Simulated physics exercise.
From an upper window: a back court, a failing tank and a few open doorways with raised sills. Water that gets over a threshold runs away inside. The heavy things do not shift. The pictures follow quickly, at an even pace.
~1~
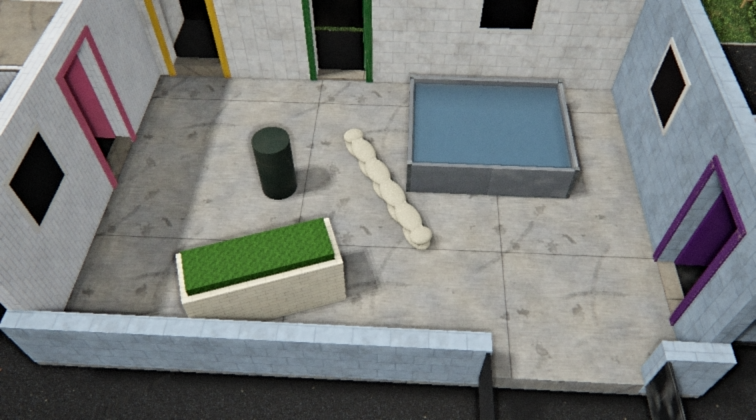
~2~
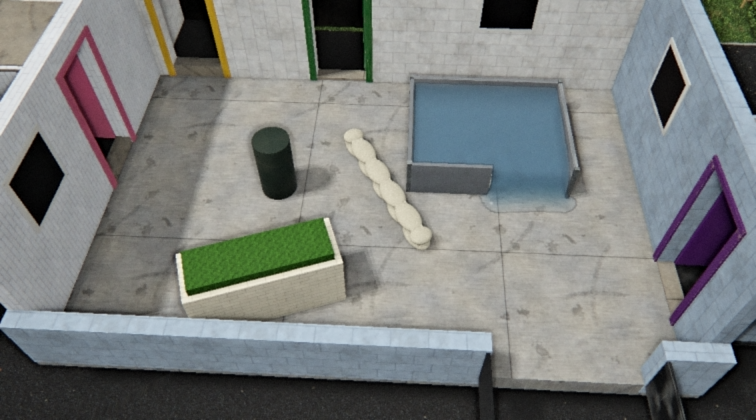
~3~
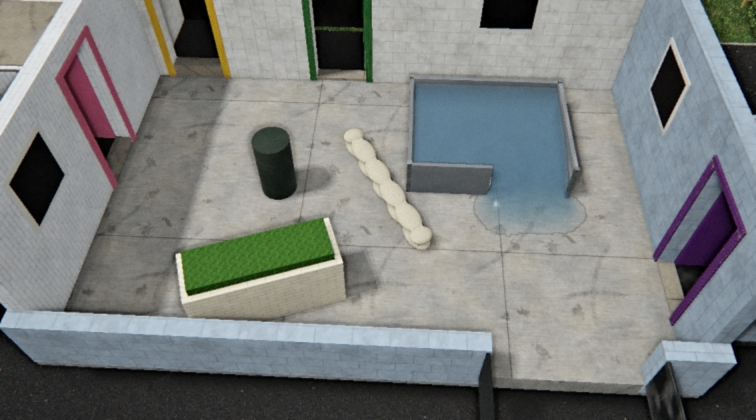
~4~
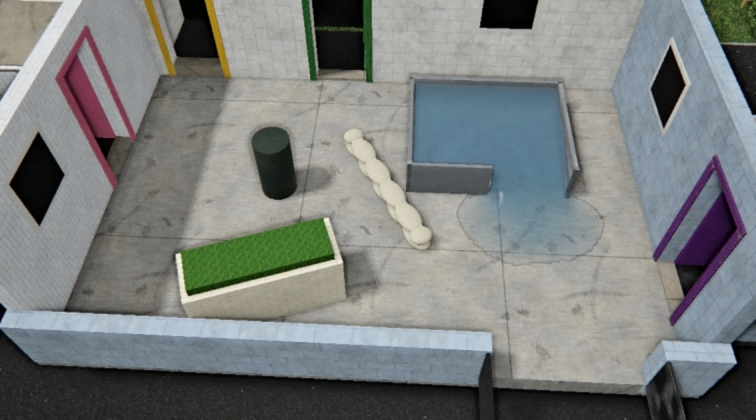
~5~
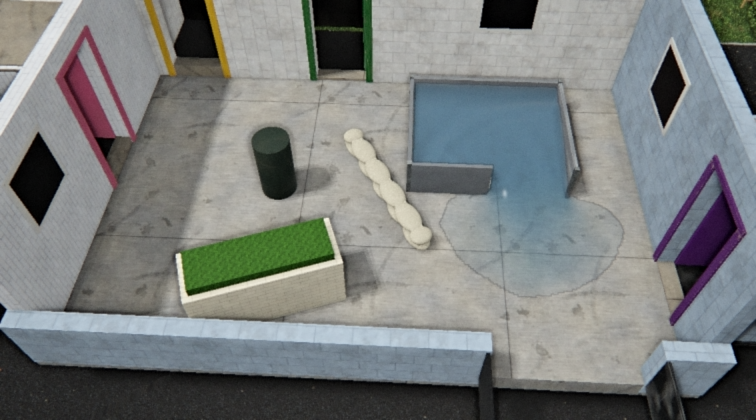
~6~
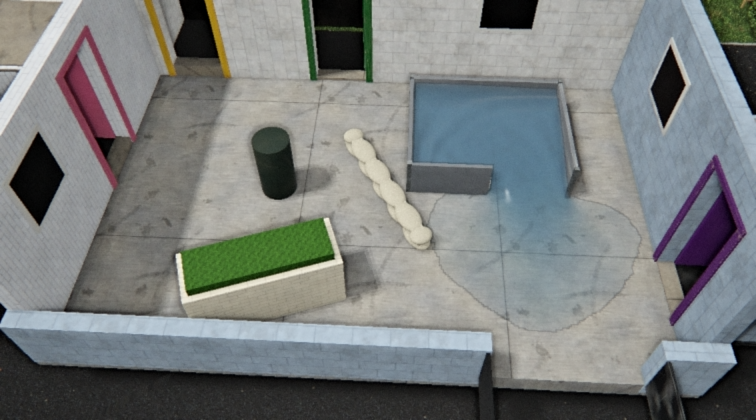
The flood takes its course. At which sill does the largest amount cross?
The purple door.
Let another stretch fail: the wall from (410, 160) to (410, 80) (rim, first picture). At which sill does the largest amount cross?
That is the green-painted one.
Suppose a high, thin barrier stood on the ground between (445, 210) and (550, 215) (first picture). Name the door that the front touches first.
That is the purple door.
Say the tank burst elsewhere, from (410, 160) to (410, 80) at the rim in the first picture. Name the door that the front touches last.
I say the door marked purple.
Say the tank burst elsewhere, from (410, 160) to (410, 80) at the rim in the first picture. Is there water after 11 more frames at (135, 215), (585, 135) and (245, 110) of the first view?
As listed: Free of water, clear, awash.
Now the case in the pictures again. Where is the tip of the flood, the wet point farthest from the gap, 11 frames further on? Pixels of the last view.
Near (312, 350).
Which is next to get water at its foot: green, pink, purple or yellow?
It is the door marked purple.
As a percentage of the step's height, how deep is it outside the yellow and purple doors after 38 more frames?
In turn 0 and 330 per cent.
A moment on, water covers 25 % of the floor; purple door wet at the sill, nothing in, green door not reached, yellow door not reached, pink door not reached.
Next, water covers 25 % of the floor; purple door some in, green door not reached, yellow door not reached, pink door not reached.
Then, water covers 30 % of the floor; purple door a lot in, green door not reached, yellow door not reached, pink door not reached.
Later, water covers 30 % of the floor; purple door a lot in, green door not reached, yellow door not reached, pink door not reached.
In the end, water covers 40 % of the floor; purple door a lot in, green door not reached, yellow door not reached, pink door not reached; the purple door has let in the most.
